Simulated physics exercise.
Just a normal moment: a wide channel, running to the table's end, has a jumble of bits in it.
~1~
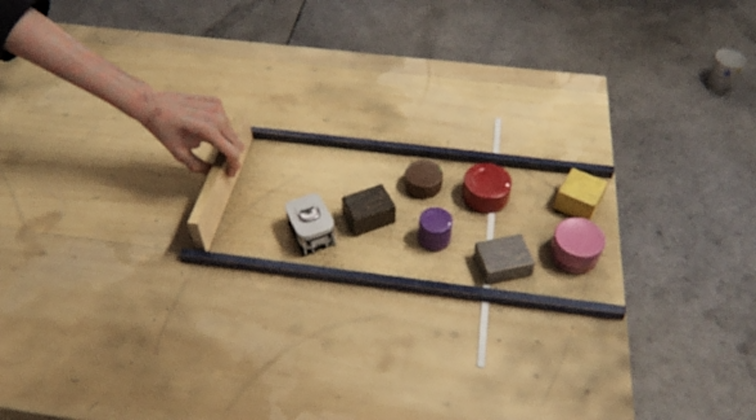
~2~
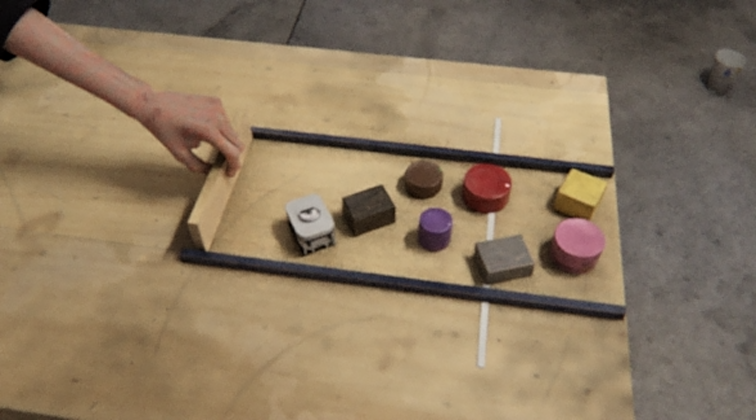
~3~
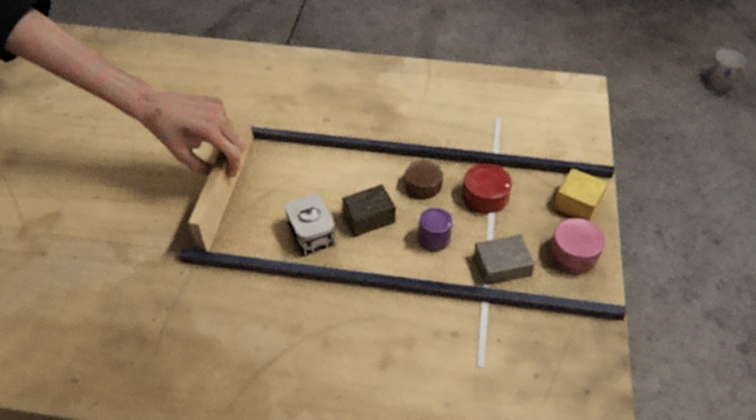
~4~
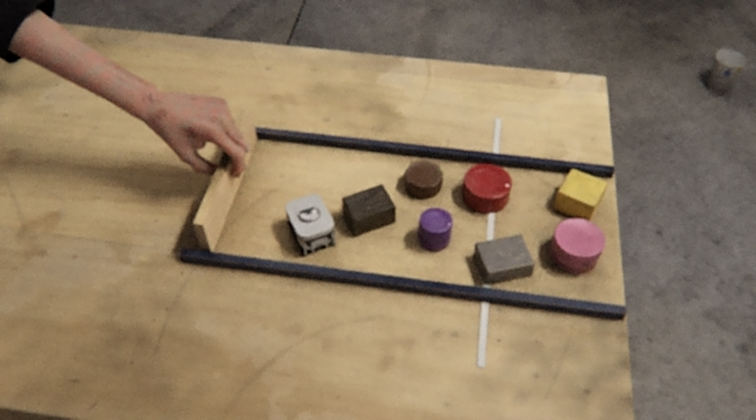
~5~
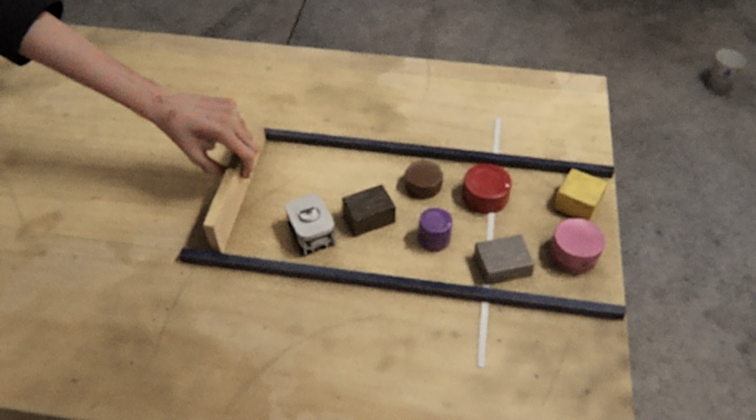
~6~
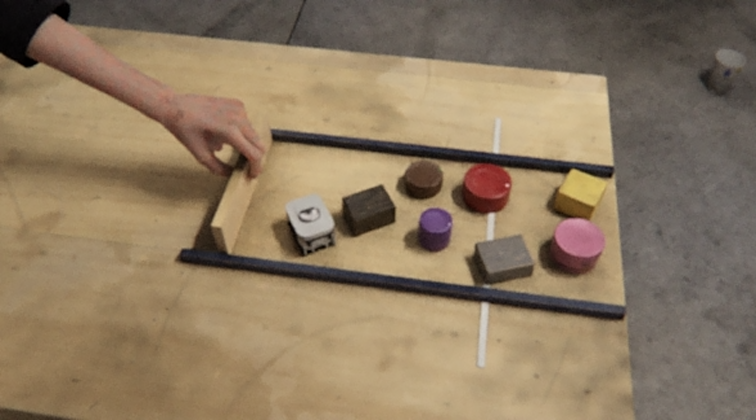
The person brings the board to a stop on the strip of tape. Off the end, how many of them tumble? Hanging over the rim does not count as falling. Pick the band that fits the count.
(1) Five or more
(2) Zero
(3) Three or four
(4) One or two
2.
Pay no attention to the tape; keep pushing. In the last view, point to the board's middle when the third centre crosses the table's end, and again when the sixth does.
First: Around (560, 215). Next: Around (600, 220).
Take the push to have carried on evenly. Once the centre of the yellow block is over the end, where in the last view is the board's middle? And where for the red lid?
The middle is at (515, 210) when it's the yellow block, and at (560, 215) when it's the red lid.
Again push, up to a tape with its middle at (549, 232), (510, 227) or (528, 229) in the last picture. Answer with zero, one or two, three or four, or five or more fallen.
Either one or two; zero; 1 or 2.
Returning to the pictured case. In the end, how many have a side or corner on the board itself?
In total, 3.
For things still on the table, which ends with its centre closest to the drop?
The yellow block.
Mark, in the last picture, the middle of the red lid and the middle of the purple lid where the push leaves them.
Roughly (555, 202); the other one roughly (543, 235).
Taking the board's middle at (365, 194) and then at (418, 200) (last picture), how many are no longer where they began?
The first count is 2, and then it's 4.
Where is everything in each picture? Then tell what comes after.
In the first picture, yellow block (581, 196); pink tub (577, 246); grey block (504, 259); board (223, 177); tape (491, 224).
In the second picture, pink tub (577, 246); purple lid (435, 230).
In the third picture, grey block (504, 259); black block (369, 210).
In the fourth picture, yellow block (581, 196); board (228, 178).
In the fifth picture, pink tub (577, 246); red lid (487, 188).
In the sixth picture, yellow block (581, 196); pink tub (577, 246); grey block (504, 259); board (245, 180); tape (491, 224).
A little later, none off yet; yellow block at rest near (581, 196); pink tub at rest near (577, 246); grey block at rest near (504, 259).
When it is over, the number that fall off is zero.
